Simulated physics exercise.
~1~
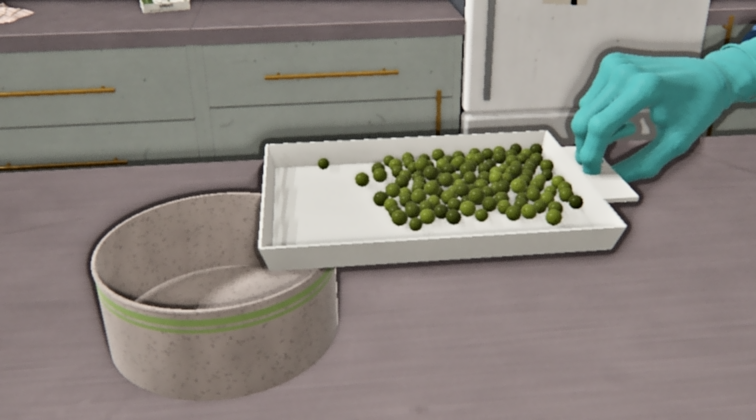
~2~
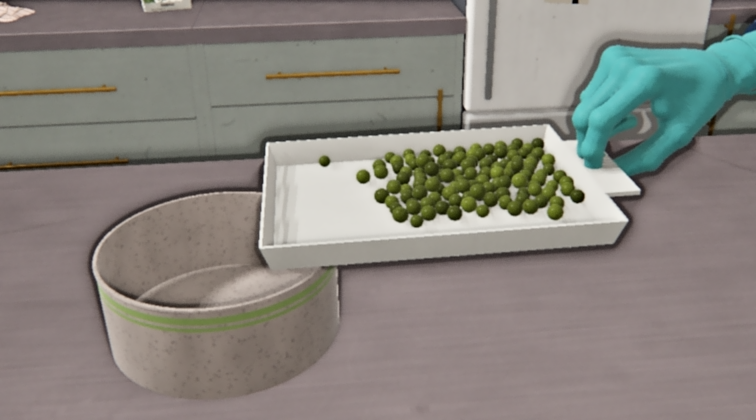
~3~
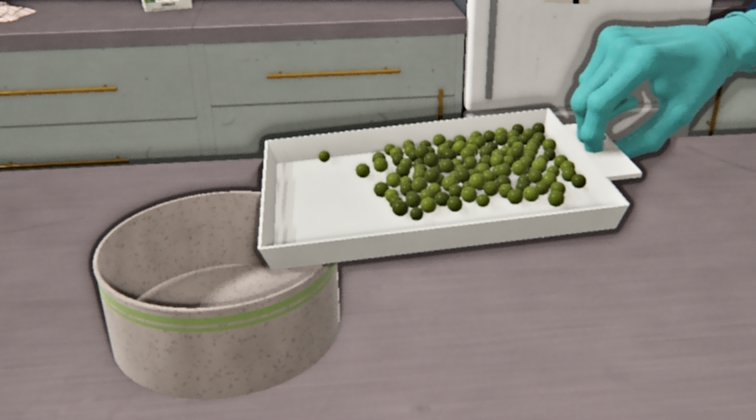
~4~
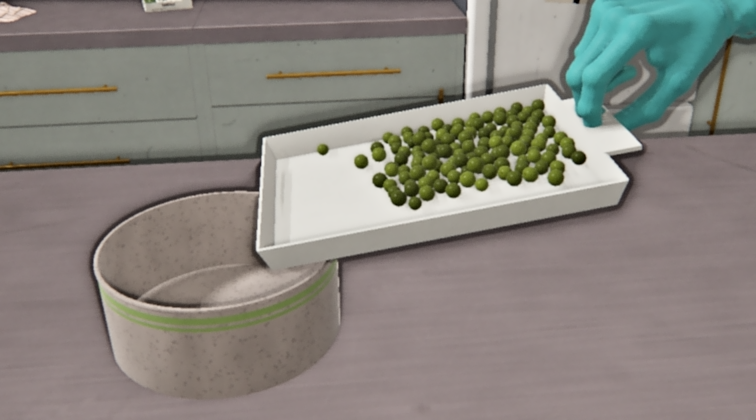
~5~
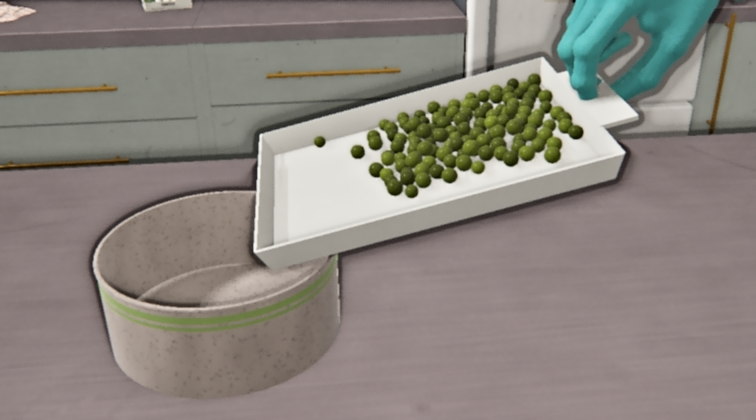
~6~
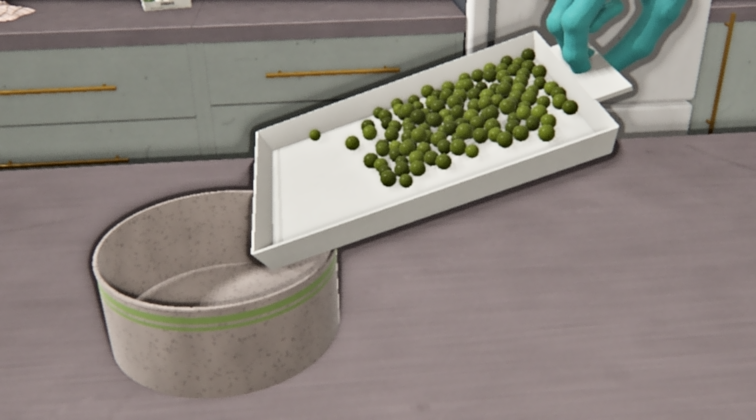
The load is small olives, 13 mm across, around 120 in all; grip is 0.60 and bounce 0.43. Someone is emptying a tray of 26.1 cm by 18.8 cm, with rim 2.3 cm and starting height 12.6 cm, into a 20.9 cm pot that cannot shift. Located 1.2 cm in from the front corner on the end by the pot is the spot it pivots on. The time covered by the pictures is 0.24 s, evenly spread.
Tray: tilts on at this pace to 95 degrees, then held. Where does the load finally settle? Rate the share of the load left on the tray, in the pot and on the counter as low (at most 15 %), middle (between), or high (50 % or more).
Tray - low, pot - high, counter - middle.
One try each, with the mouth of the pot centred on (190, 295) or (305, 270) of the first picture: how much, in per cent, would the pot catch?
Around 95 per cent, then around 65 per cent.
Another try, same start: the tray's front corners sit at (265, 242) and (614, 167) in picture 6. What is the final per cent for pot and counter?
Per cent by place - pot 90, counter 10.
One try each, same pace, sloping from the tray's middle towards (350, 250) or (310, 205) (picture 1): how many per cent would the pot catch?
First try: Around 0 percent; second try: Around 100 percent.
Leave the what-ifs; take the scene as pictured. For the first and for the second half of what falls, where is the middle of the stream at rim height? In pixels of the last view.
Around (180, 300), then around (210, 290).
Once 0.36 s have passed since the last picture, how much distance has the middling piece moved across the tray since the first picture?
I'd say close to 13 centimetres.
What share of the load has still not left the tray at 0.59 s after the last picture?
Value: About 50%.
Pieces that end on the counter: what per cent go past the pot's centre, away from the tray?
Some 70 per cent.
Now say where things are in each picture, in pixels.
Tray tilt 0 degrees, front corners at (269, 244) and (615, 223); middle of the pieces at (471, 183); pot at (216, 244), in the first picture.
Tray tilt 1 degrees, front corners at (269, 243) and (616, 217); middle of the pieces at (472, 179), in the second picture.
Tray tilt 4 degrees, front corners at (268, 243) and (617, 201), lowest corner left front; middle of the pieces at (472, 168), in the third picture.
Tray tilt 9 degrees, front corners at (266, 244) and (616, 177), lowest corner left front; middle of the pieces at (471, 151), in the fourth picture.
Tray tilt 14 degrees, front corners at (263, 245) and (612, 151), lowest corner left front; middle of the pieces at (467, 133), in the fifth picture.
Tray tilt 19 degrees, front corners at (261, 246) and (606, 126), lowest corner left front; middle of the pieces at (462, 115); pot at (218, 242), in the sixth picture.
Then, 0.36 s after the last picture, tilt 56 degrees; the tray holds 100 %, the pot 0 %.
Then, 0.59 s after the last picture, tilt 80 degrees; the tray holds 50 %, the pot 25 %.
Then, 0.94 s after the last picture, tilt 95 degrees; the tray holds 10 %, the pot 60 %.
In the end, tray 0 %, pot 65 %, counter 35 %.
